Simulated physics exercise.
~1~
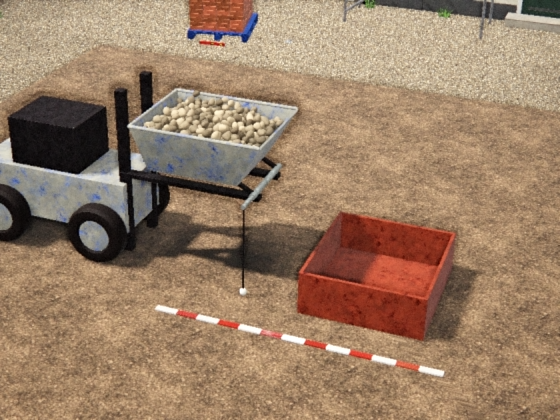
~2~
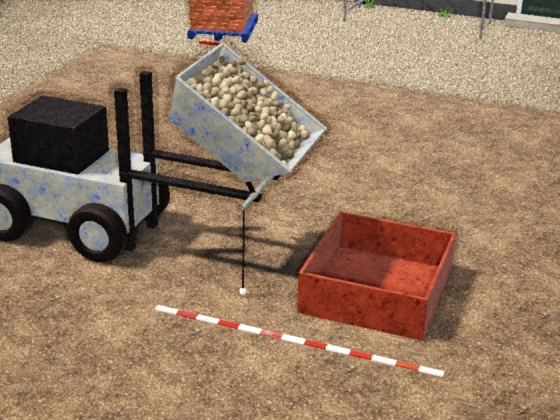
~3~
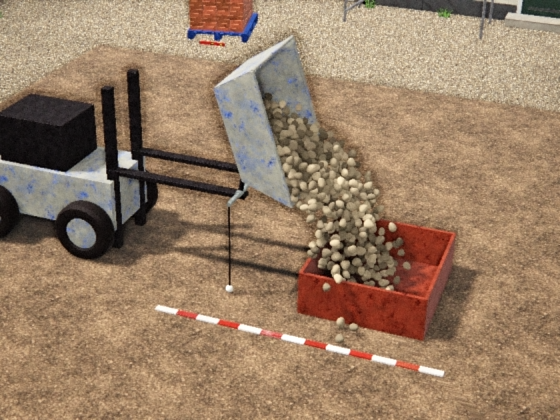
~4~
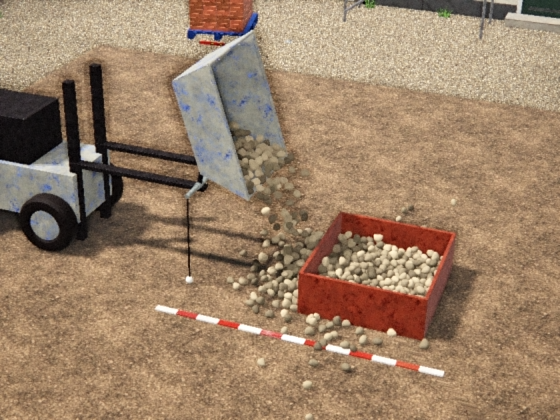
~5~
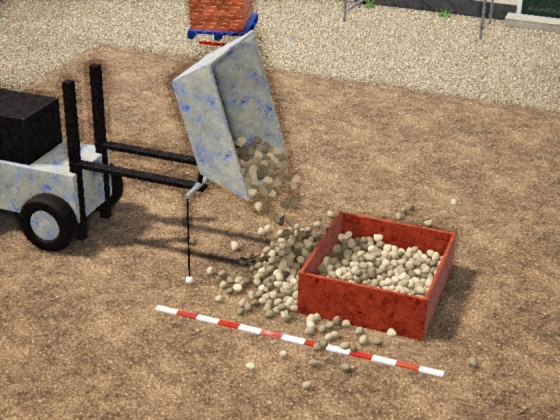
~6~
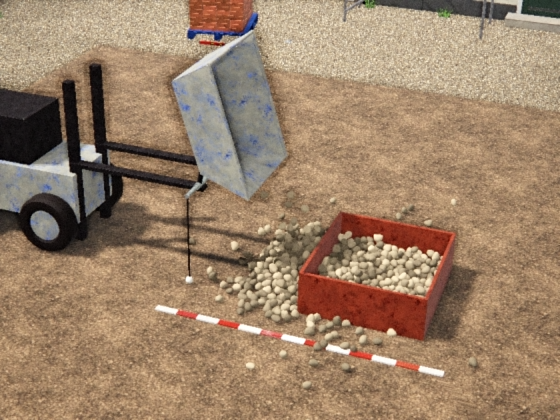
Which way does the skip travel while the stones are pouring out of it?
The skip moves to the left, carried along as the truck backs away from the red bin.
A fork truck with a blue-speckled pale body and a black block on its back holds a matching skip of rounded pale stones, seen from above on brown ground, with an open red bin to its right and a red and white striped rod in front. The skip tips steeply to the right, and the stones pour into the bin. While they are still falling, the truck backs away to the left, so later stones land short of the bin. The skip empties and stays tipped. Over half the stones lie in the bin, with a heap against its left side and a few scattered around.
